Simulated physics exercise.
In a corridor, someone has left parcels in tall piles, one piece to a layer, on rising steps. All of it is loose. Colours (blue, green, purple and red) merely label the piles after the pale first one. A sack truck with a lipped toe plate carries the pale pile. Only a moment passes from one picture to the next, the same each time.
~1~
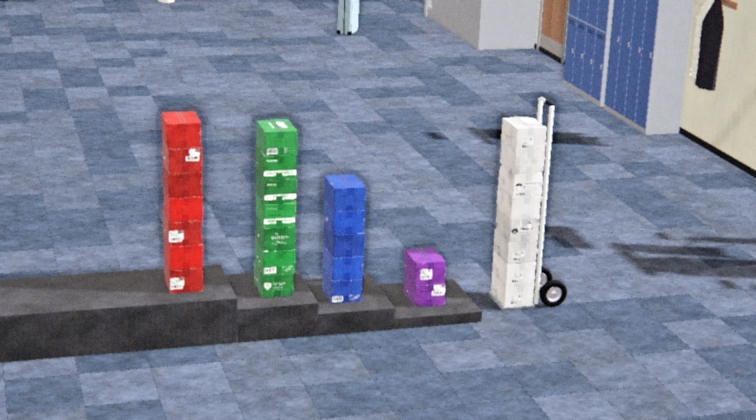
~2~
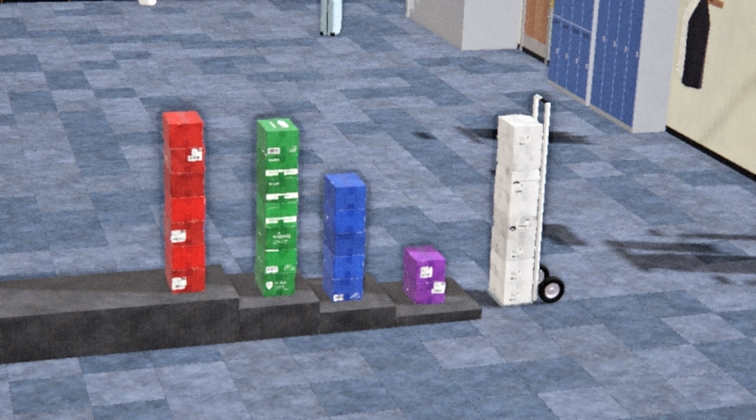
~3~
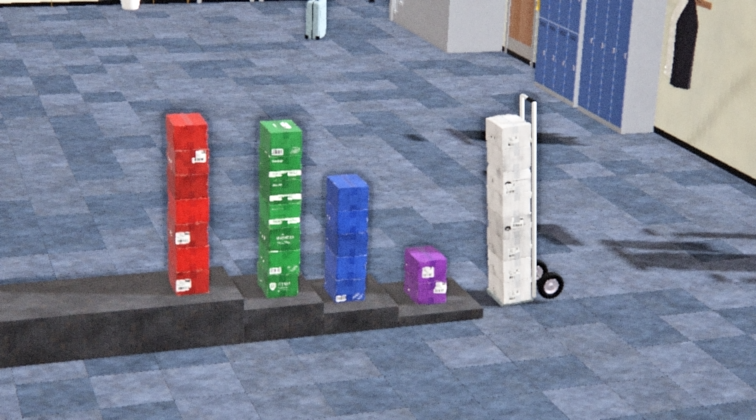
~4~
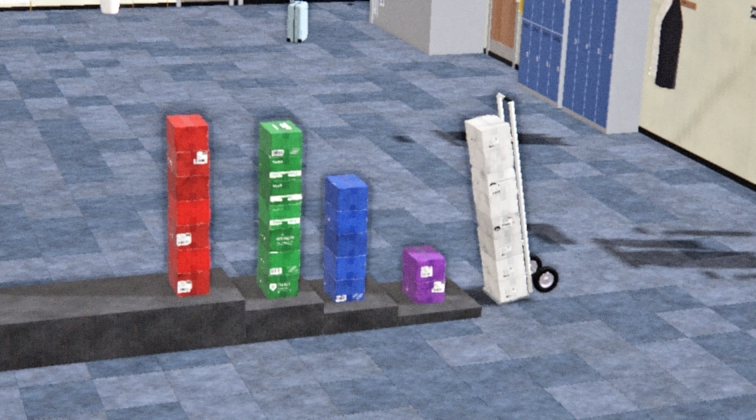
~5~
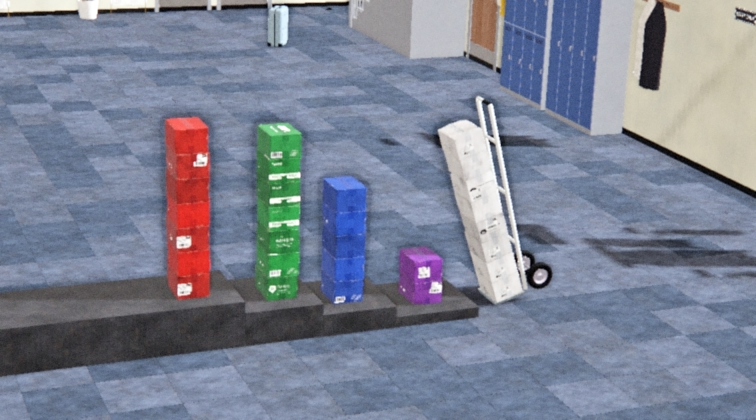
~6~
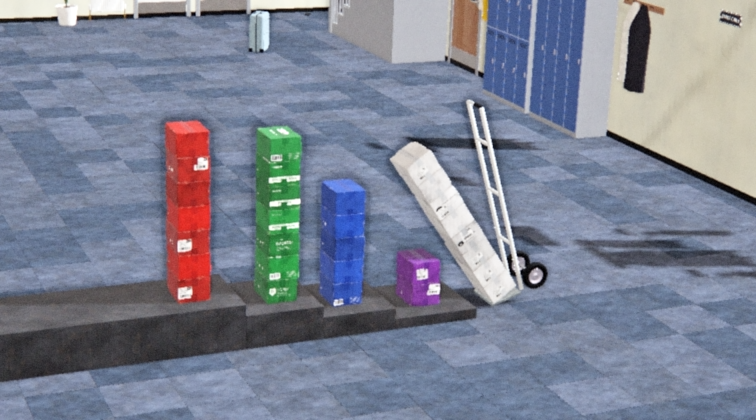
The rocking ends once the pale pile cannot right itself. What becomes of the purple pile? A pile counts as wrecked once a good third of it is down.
In the end the purple column survives.
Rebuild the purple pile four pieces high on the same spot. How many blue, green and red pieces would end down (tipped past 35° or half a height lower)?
Pile by pile, blue 4, green 7, red 7.
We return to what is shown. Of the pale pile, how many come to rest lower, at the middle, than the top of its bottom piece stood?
3 pale pieces.
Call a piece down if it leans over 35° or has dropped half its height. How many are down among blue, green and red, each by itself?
The counts are blue 0, green 0, red 0.
Just after the last frame, 8 of the pale pile down; none of the 2 purple parcels down (0 of 21 in all colours); top purple parcel unmoved.
A moment on, 8 of the pale pile down; none of the 2 purple parcels down (0 of 21 in all colours); top purple parcel unmoved; top blue parcel tilted barely.
Further on, 8 of the pale pile down; none of the 2 purple parcels down (0 of 21 in all colours); top purple parcel moved a little; top blue parcel tilted a little.
Then, 8 of the pale pile down; none of the 2 purple parcels down (0 of 21 in all colours); top purple parcel moved a little; top blue parcel tilted clearly.
When it is over, 8 of the pale pile down; none of the 2 purple parcels down (0 of 21 in all colours); top purple parcel moved a little; top blue parcel tilted clearly. In pixels of the last frame, middles, top purple parcel near (416, 267), top blue parcel near (301, 205).
